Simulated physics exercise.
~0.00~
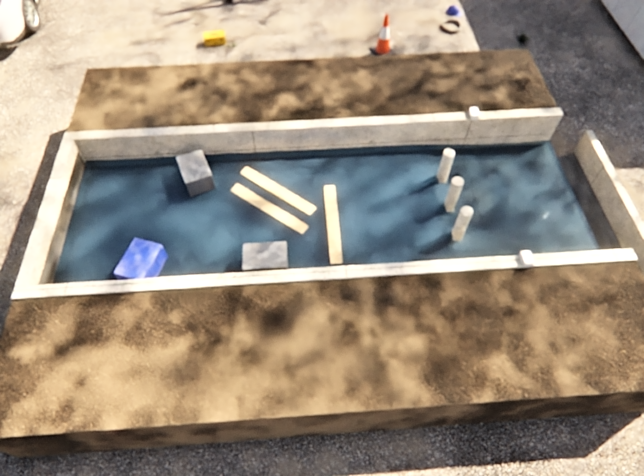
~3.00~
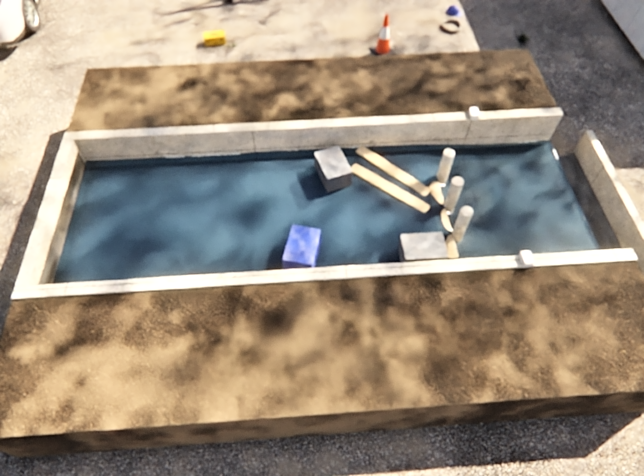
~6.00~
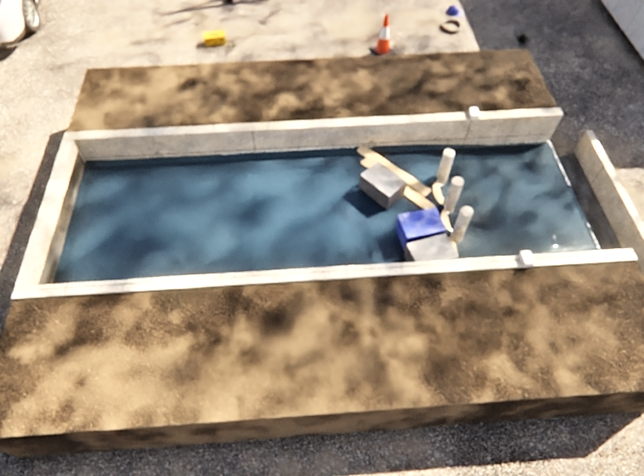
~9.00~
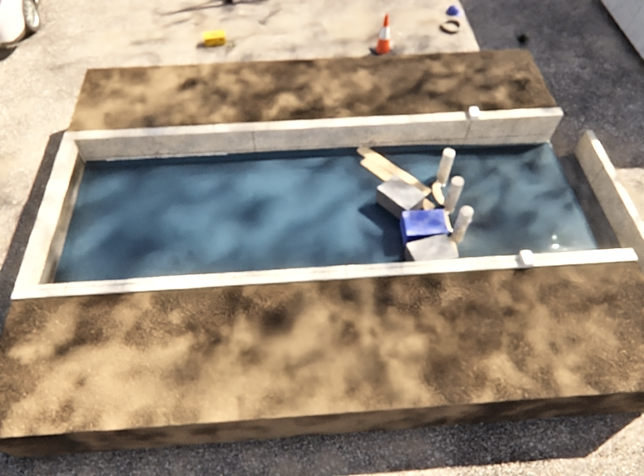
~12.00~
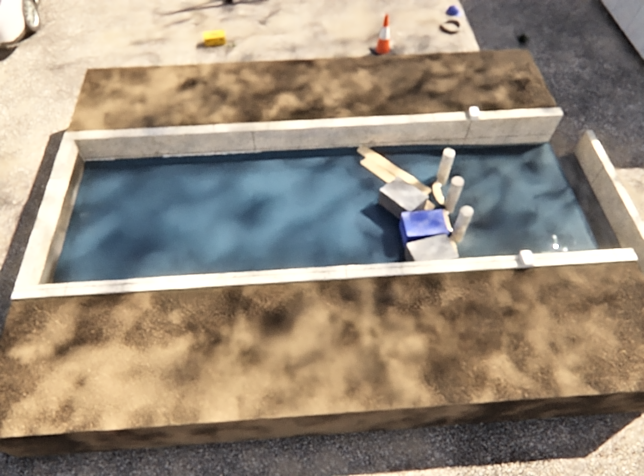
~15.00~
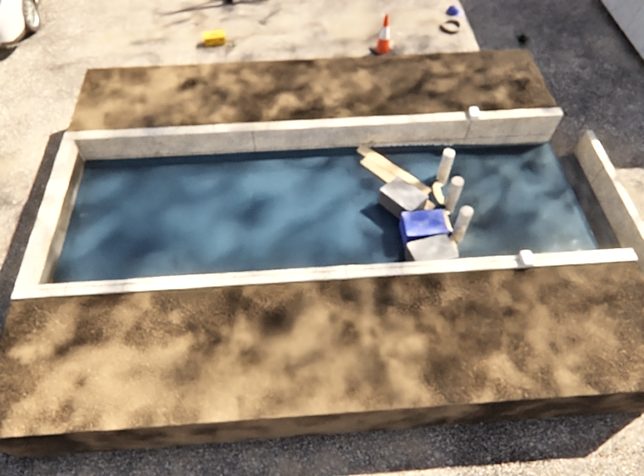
In a walled channel of blue water, a blue crate, two grey crates and some planks drifted right until they jammed against three upright posts, where they settled in a heap, with the blue crate stopping short of the white marks.
